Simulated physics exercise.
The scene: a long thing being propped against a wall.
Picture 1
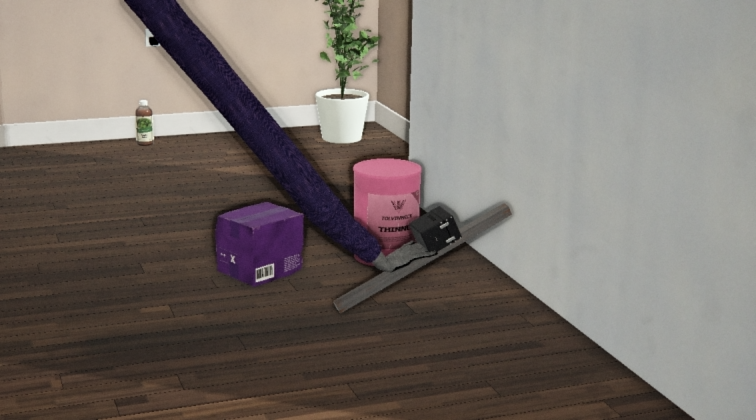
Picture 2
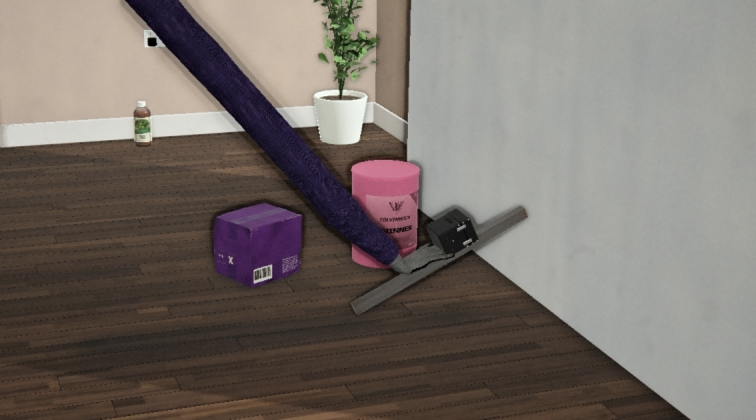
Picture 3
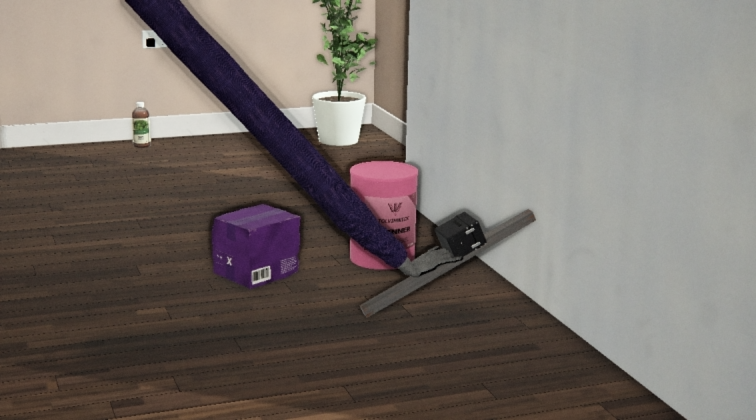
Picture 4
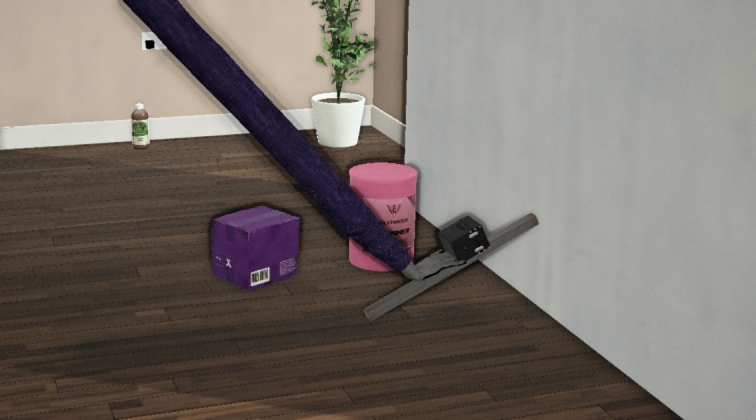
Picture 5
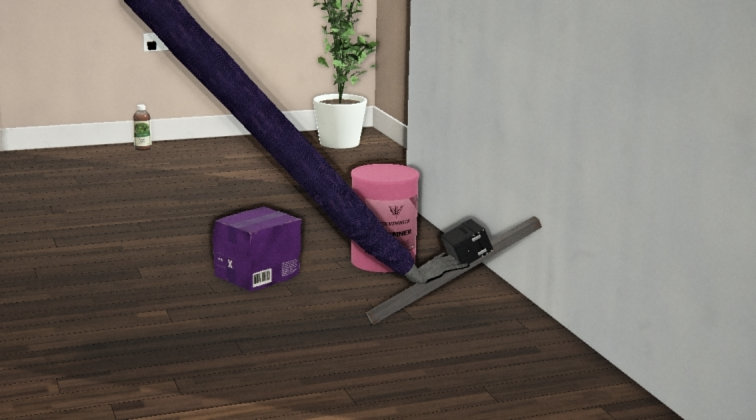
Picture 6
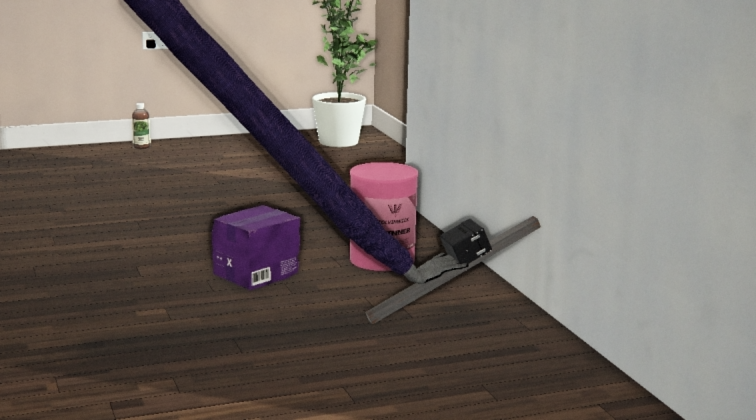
A purple-sleeved robot arm moves a grey pole slightly right until it leans against the wall.
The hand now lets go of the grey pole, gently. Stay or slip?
The pole slips out.
Then, 0.20 s after the last picture, grey pole leaning 4° more than when let go near (452, 276).
Then, 0.30 s after the last picture, grey pole leaning 18° more than when let go near (445, 297).
Then, 0.50 s after the last picture, grey pole leaning 25° more than when let go near (442, 309).
At rest, moved from the start, grey pole; the other 2 in place. Seen from the same camera at the end, grey pole near (442, 309). The pole gives way.
